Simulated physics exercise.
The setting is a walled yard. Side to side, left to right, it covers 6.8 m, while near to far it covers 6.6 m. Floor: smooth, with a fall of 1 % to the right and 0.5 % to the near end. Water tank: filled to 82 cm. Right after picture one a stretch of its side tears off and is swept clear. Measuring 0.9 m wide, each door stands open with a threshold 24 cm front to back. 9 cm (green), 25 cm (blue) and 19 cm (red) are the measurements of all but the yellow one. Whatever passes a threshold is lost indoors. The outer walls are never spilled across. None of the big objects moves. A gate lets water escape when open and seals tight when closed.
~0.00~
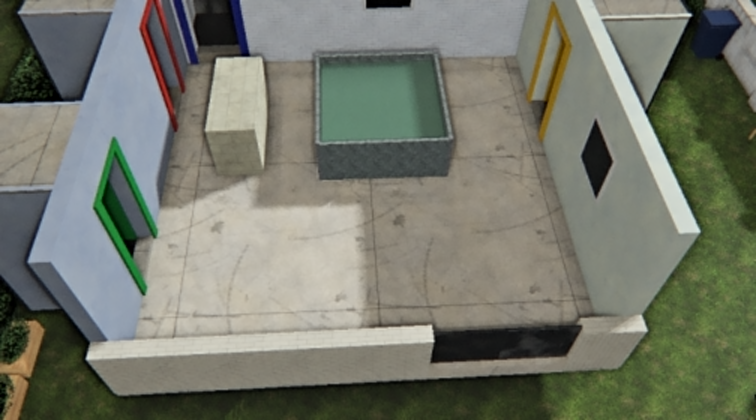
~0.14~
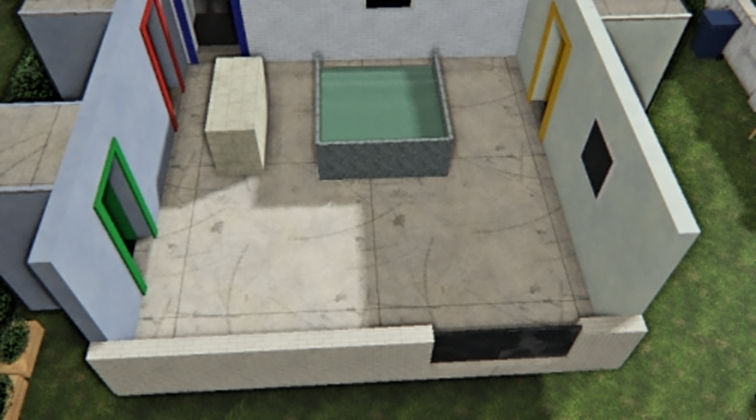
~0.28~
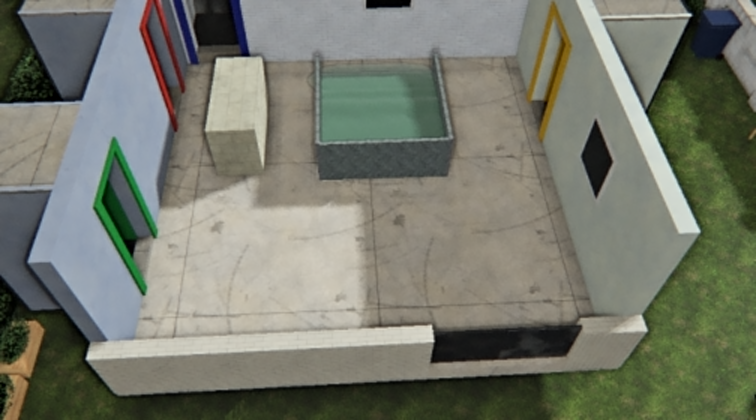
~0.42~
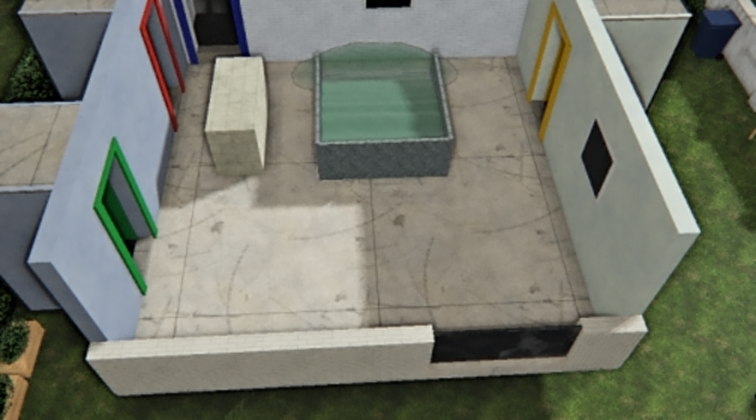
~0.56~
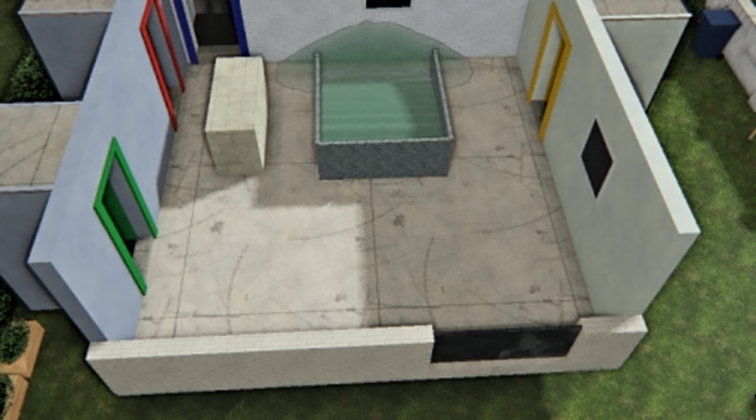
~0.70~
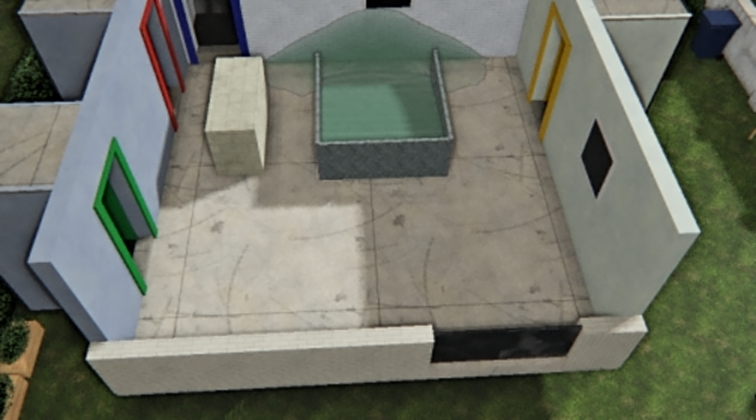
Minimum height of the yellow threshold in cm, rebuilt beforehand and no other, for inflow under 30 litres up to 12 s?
14 cm.
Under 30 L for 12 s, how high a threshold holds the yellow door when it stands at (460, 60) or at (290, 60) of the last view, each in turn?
21 and 21 cm.
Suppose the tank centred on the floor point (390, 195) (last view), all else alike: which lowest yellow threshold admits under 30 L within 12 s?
It must be around 14.5 cm tall.
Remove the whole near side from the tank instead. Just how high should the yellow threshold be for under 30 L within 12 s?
That way, roughly 9.5 cm.
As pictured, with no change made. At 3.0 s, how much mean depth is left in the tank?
28 cm, roughly.
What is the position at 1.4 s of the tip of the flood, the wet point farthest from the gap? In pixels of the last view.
Lab note: Front tip approx. at (188, 67).
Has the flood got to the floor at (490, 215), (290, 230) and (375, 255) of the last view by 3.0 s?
In the order asked: Soaked, untouched, untouched.
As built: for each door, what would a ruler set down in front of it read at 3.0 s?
Depths in cm: Green 1, blue 26, red 28, yellow 17.
After 1.4 s water covers 20 % of the floor, deepest (60 cm) near (374, 63); it has not reached the yellow door.
After 3.0 s water covers 50 % of the floor, deepest (36 cm) near (513, 65); 17 cm at the yellow door, 36 litres in over its 9 cm threshold.
After 12.0 s water covers 100 % of the floor, deepest (17 cm) near (580, 291); 6 cm at the yellow door, 77 litres in over its 9 cm threshold.
At the yellow door as built, the water arrived by 1.5 s and peaked near 19 cm at 2.2 s.
Run again over the same 12 s with other heights there, 43 litres in over 12 cm, 18 litres over 16 cm. The limit of 30 litres is kept from about 14 cm up.
